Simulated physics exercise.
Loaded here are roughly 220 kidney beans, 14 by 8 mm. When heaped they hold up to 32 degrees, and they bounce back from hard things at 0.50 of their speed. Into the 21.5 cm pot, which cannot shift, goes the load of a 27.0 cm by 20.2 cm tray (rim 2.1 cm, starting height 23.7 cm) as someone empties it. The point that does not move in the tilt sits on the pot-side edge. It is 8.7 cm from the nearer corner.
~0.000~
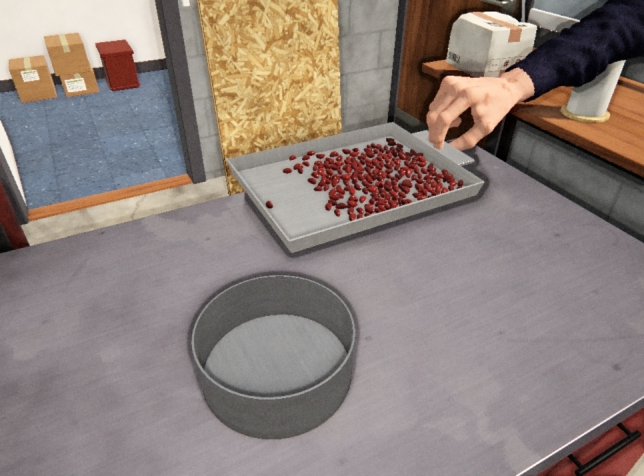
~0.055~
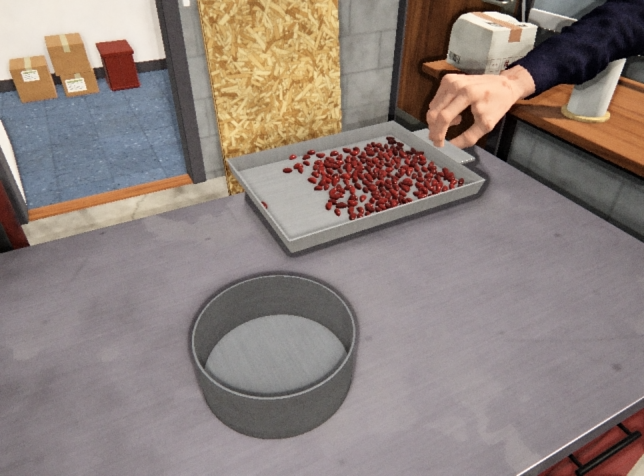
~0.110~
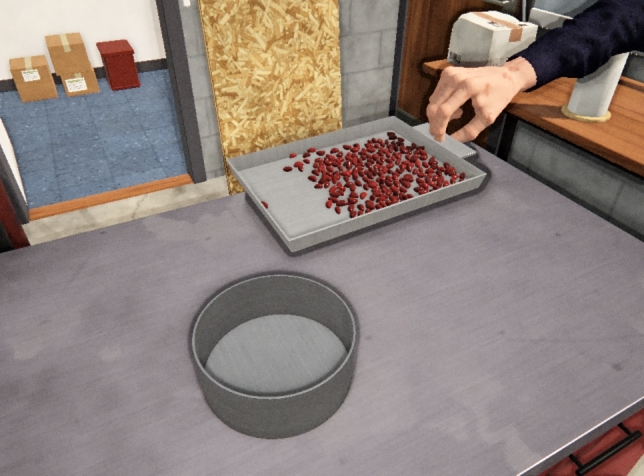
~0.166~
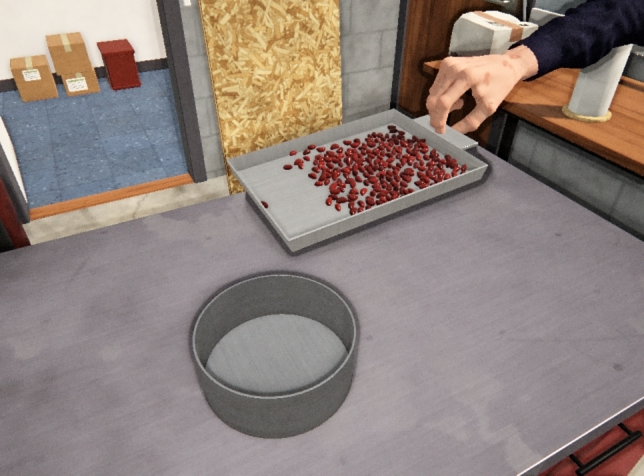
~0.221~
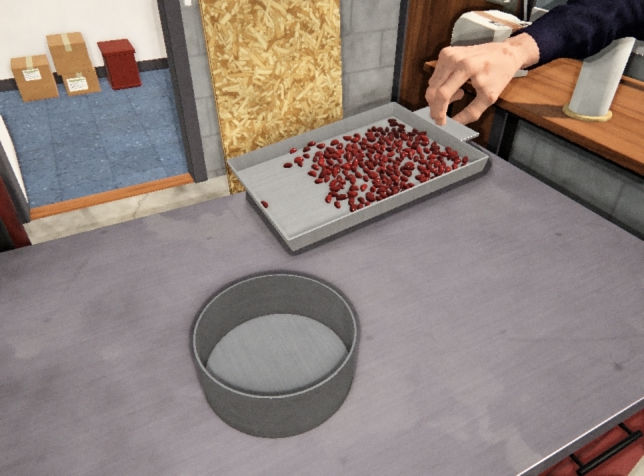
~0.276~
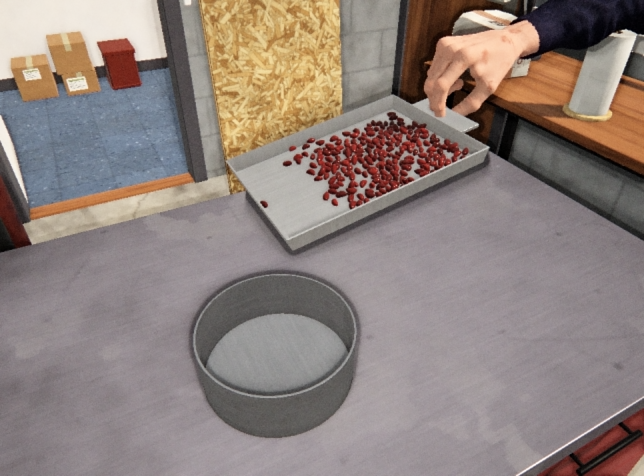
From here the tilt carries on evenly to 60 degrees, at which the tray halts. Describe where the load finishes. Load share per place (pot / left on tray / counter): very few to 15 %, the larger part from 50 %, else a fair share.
Pot: Very few; tray: The larger part; counter: Very few.
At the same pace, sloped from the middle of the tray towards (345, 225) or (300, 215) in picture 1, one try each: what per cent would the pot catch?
First try: About 20 percent; second try: About 25 percent.
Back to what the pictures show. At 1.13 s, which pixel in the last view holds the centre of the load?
Approx. (261, 183).
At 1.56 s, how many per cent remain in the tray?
Around 90 percent.
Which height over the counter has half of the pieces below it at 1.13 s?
Height: Around 26 cm.
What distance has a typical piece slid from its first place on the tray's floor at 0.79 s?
By then it sits near 8 cm from where it began.
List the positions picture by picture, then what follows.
The first frame shows tray tilt 0 degrees, front corners at (291, 237) and (479, 181); middle of the pieces at (380, 179); pot at (274, 329).
The second frame shows tray tilt 1 degrees, front corners at (291, 237) and (480, 179); middle of the pieces at (381, 178).
The third frame shows tray tilt 2 degrees, front corners at (291, 237) and (481, 173); middle of the pieces at (381, 174).
The fourth frame shows tray tilt 5 degrees, front corners at (291, 237) and (482, 165), lowest corner left back; middle of the pieces at (382, 169).
The fifth frame shows tray tilt 7 degrees, front corners at (290, 236) and (483, 156), lowest corner left back; middle of the pieces at (382, 164).
The sixth frame shows tray tilt 10 degrees, front corners at (289, 236) and (483, 147), lowest corner left back; middle of the pieces at (381, 159); pot at (276, 327). The tray's pace is about 45 degrees a second.
After 0.79 s, tilt 34 degrees; the tray holds 100 %, the pot 0 %.
After 1.13 s, tilt 50 degrees; the tray holds 100 %, the pot 0 %.
Then, at 1.56 s, tilt 60 degrees; the tray holds 90 %, the pot 5 %.
In the end, at 2.5 s, pot 5 %, tray 90 %, counter 5 %.
